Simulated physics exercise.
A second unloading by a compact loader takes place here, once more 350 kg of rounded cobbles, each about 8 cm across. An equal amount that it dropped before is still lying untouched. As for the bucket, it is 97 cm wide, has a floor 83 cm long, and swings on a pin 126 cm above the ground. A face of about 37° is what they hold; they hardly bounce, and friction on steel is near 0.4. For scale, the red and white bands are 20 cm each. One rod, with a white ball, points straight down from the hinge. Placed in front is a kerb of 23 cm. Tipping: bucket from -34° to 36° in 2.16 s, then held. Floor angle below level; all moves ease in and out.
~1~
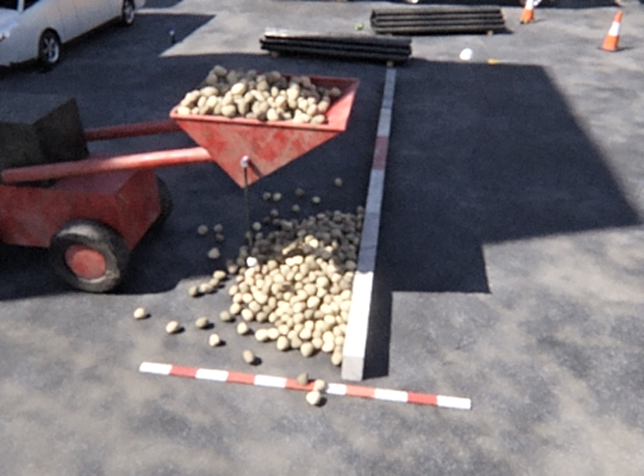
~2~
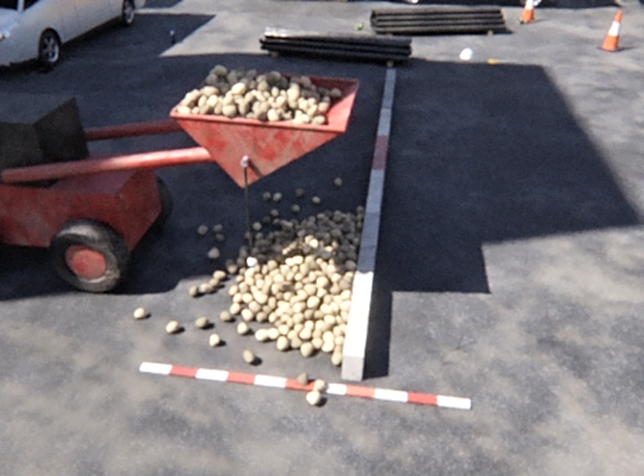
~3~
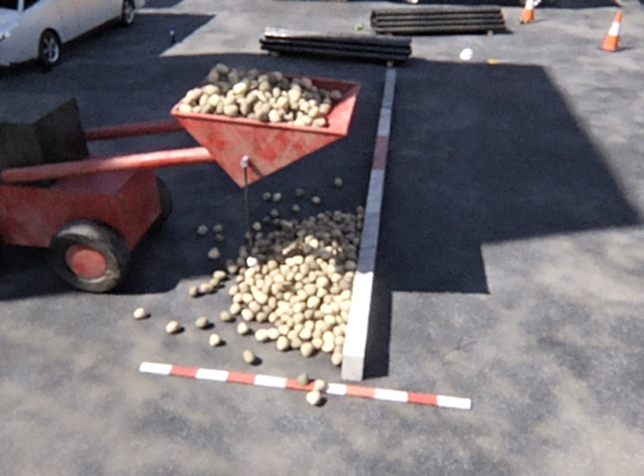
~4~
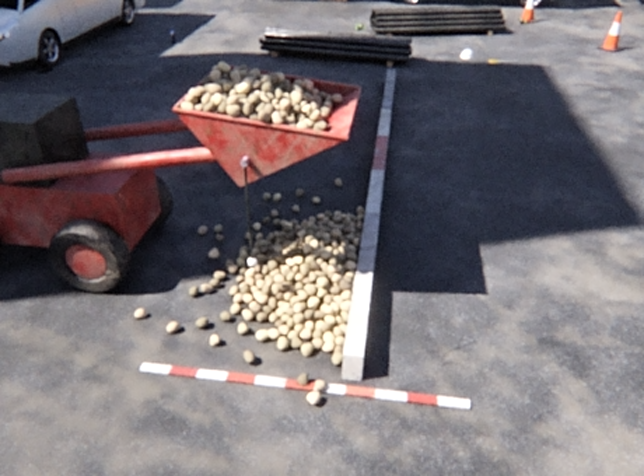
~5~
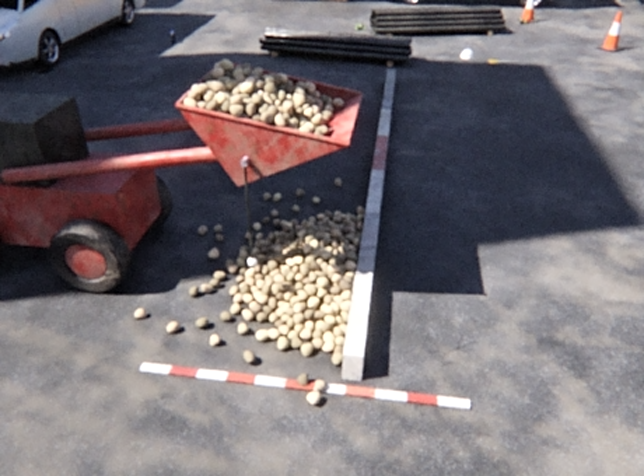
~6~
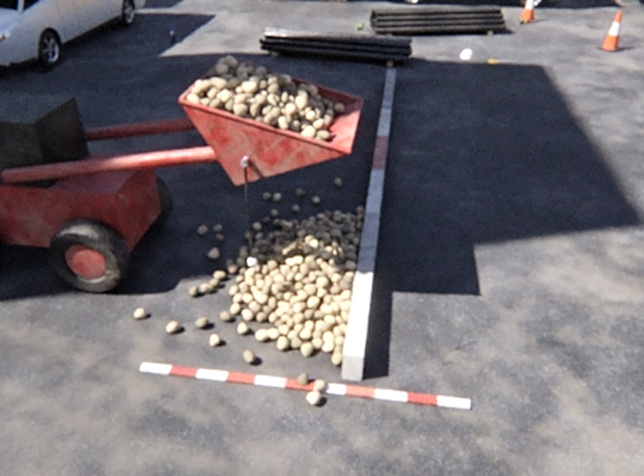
In a sunlit paved yard, a red loader holds a bucket heaped with pale, rounded stones above a loose pile beside a long kerb. At first the bucket barely moves, then it tips slightly down to the right, its load still aboard, while the pile below lies unchanged.
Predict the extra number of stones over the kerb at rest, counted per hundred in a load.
About 71 more per hundred stones.
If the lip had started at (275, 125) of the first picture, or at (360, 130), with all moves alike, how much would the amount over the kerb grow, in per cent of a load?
Some 10 percent first and 90 percent second.
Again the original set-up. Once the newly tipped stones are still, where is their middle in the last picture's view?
I'd put their centre close to (404, 274).
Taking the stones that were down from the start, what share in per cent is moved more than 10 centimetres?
Roughly 0 per cent of them.
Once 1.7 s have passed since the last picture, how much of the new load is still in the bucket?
About 20 percent is still in there.
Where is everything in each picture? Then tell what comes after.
In the first frame, lip at (345, 129), floor tilted -34°, highest stones at (245, 80). The earlier load is highest near (310, 249), 26 cm above ground level, 100 % on this side of the kerb.
In the second frame, lip at (345, 130), floor tilted -33°, highest stones at (246, 79).
In the third frame, the bucket is at -32°, its lip at (346, 133); the top of the load is at (247, 79).
In the fourth frame, the bucket is at -29°, its lip at (347, 138); the top of the load is at (244, 76).
In the fifth frame, the bucket is at -25°, its lip at (349, 145); the top of the load is at (234, 74).
In the sixth frame, lip at (350, 152), floor tilted -21°, highest stones at (225, 71).
Then, 1.0 s after the last picture the floor is at 25°; in per cent of one load, 90 in the bucket, 110 on this side of the kerb; the foremost stones are at (362, 218).
Then, 1.7 s after the last picture the floor is at 36°; in per cent of one load, 20 in the bucket, 143 on this side of the kerb, 37 over the kerb; the foremost stones are at (462, 290).
Then, 2.0 s after the last picture the floor is at 36°; in per cent of one load, 1 in the bucket, 140 on this side of the kerb, 60 over the kerb; the foremost stones are at (507, 300).
Then, 4.5 s after the last picture the floor is at 36°; in per cent of one load, 0 in the bucket, 130 on this side of the kerb, 71 over the kerb; the foremost stones are at (539, 314). Net gain over the kerb, 71.
